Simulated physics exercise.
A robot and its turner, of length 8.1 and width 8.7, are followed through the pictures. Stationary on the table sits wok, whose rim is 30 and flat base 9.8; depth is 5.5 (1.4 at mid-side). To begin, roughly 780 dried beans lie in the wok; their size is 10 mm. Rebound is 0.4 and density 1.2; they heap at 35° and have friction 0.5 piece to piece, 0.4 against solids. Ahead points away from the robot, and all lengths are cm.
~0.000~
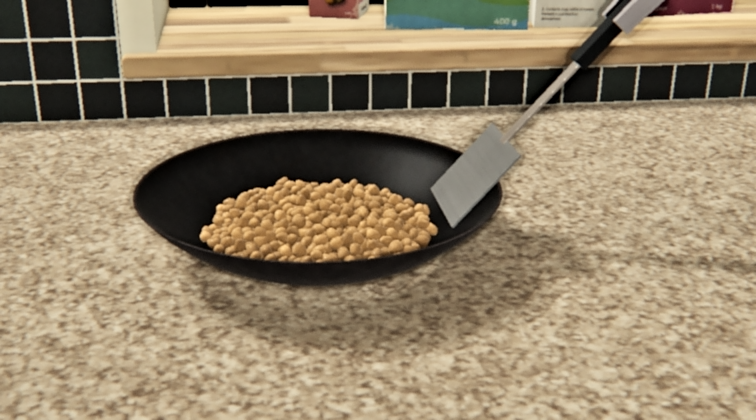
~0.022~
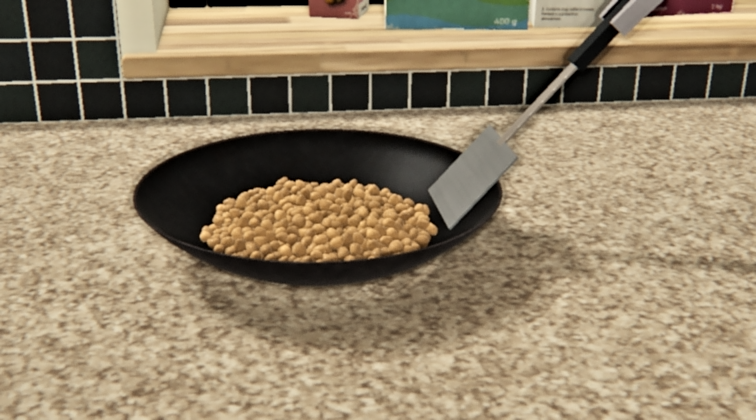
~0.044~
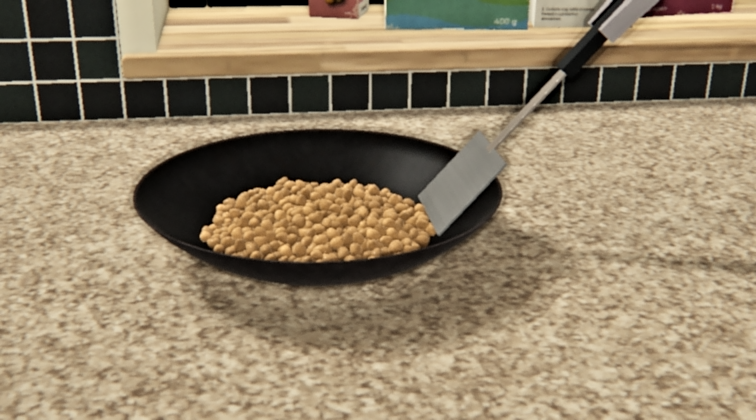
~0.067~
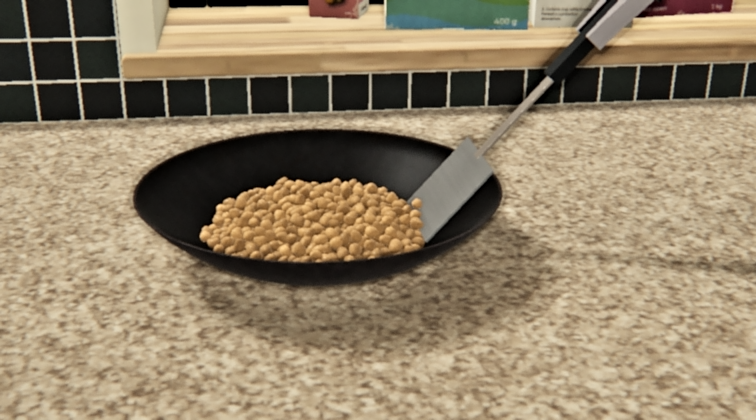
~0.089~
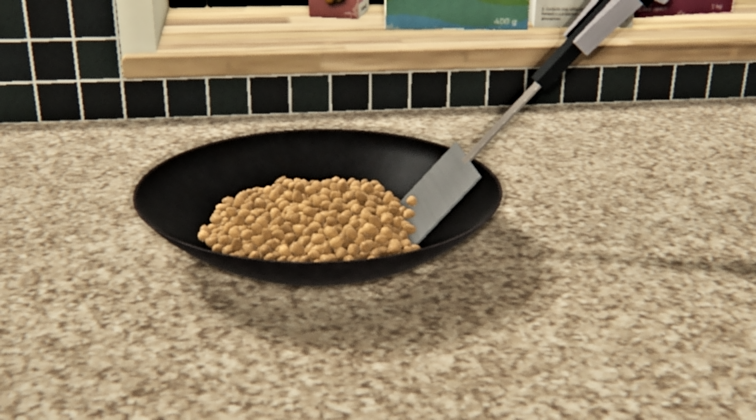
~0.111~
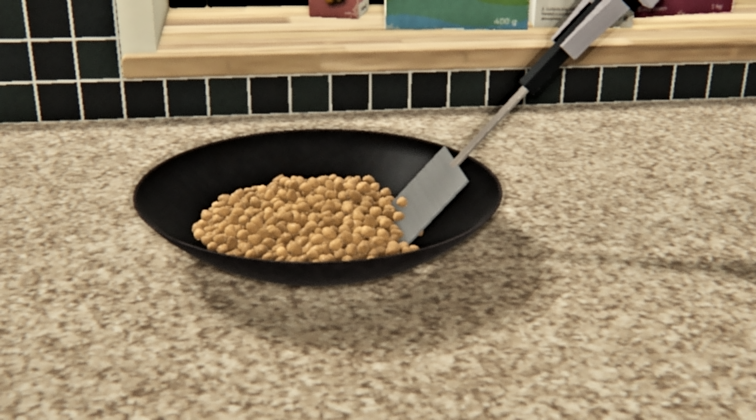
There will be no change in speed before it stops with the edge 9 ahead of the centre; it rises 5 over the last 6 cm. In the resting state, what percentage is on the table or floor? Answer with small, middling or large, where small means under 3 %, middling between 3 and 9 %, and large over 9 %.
It is middling.
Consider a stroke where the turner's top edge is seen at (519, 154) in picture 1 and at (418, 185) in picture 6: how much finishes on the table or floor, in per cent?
My guess would be close to 20 per cent.
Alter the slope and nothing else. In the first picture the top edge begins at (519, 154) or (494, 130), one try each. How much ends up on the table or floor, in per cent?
About 5% and 5%.
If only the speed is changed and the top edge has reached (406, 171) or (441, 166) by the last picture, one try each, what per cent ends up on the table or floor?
Roughly 20 and 10 percent.
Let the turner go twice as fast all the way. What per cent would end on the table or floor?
I'd reckon close to 20 per cent.
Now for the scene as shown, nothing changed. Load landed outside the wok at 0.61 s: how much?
Share at that moment: About 4 %.
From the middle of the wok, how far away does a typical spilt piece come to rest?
It works out to near 20 cm.
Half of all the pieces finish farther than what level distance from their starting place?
6 cm.
After 0.23 s, sloping 48°, highest piece 5 above the table; 779 in the wok.
After 0.35 s, sloping 48°, highest piece 7 above the table; 777 in the wok, 2 on the blade or in flight.
After 0.61 s, sloping 48°, highest piece 7 above the table; 736 in the wok, 38 on the table or floor, 5 on the blade or in flight.
After 1.66 s, sloping 48°, highest piece 6 above the table; 733 in the wok, 46 on the table or floor.
In the end, 733 in the wok, 46 on the table or floor. That is 6 % on the table or floor.
